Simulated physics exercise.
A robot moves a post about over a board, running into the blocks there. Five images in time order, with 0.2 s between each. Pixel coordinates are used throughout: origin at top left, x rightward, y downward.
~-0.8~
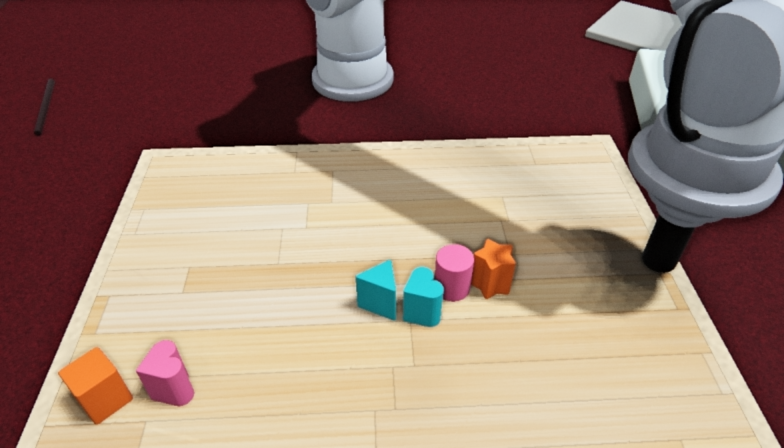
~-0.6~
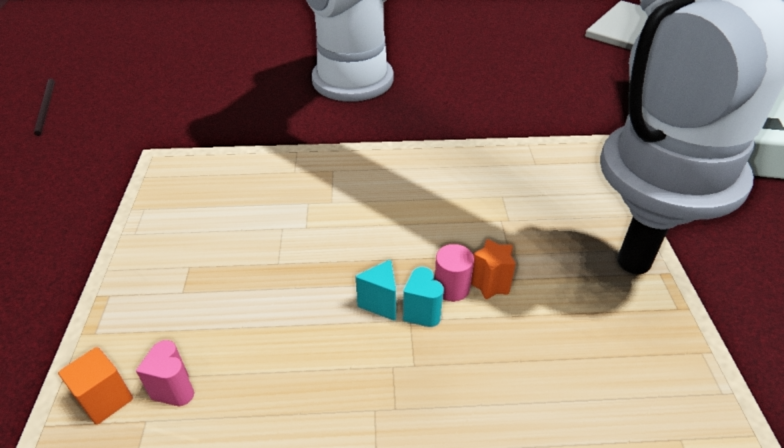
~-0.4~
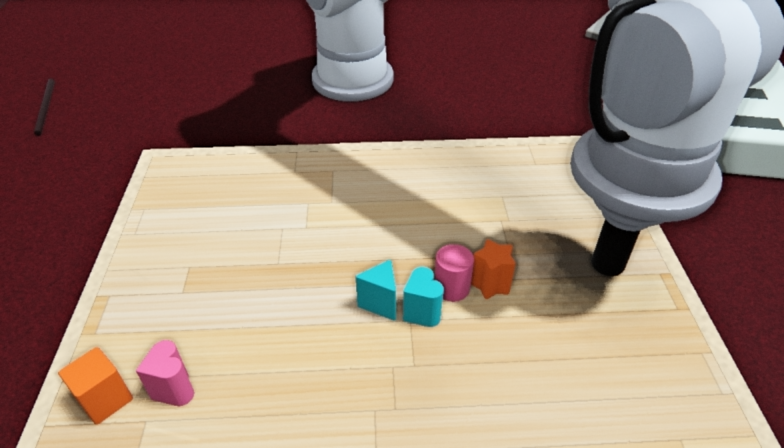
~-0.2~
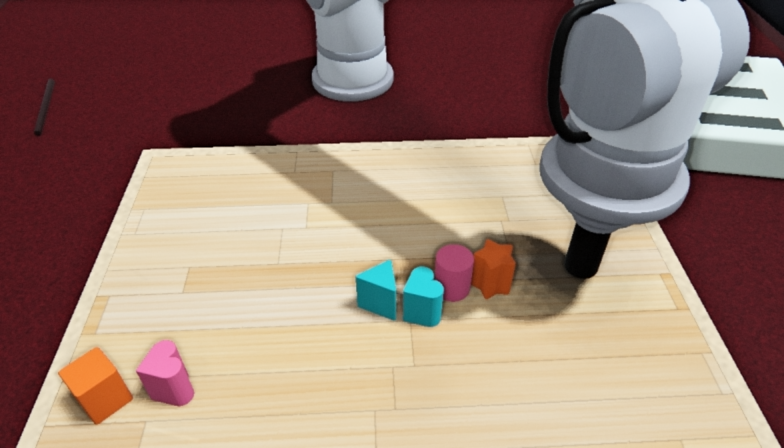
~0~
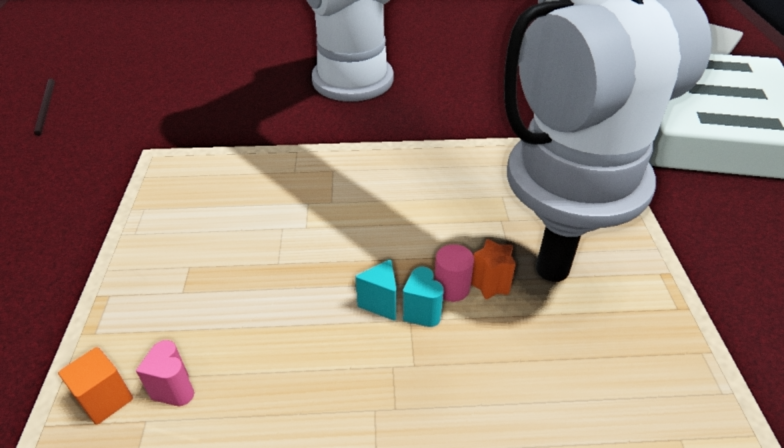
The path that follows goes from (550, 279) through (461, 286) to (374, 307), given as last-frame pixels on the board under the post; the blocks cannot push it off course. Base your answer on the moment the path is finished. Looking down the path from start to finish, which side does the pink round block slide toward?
Sideways, to the right.
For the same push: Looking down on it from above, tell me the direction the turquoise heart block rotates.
Viewed from overhead, the turquoise heart block winds up turned anticlockwise.
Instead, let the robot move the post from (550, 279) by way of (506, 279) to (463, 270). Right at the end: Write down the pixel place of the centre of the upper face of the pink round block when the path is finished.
I'd expect the centre of its top face to be at (409, 257).
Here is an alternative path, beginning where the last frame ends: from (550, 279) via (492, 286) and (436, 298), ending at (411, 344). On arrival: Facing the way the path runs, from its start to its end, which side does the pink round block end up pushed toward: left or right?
To the path's right.
On the path given first. One third of the way, post (492, 274); turquoise heart block (417, 286), turned 30° anticlockwise; pink round block (424, 259); orange star-shaped block (463, 252).
Two thirds of the way, post (432, 284); turquoise triangular piece (364, 277), turned 60° anticlockwise; turquoise heart block (415, 286), turned 35° anticlockwise; pink round block (370, 252); orange star-shaped block (405, 249), turned 30° clockwise.
At the end, post (373, 299); turquoise triangular piece (341, 284), turned 15° anticlockwise; turquoise heart block (404, 295), turned 90° anticlockwise; pink round block (341, 241); orange star-shaped block (379, 249), turned 80° clockwise.
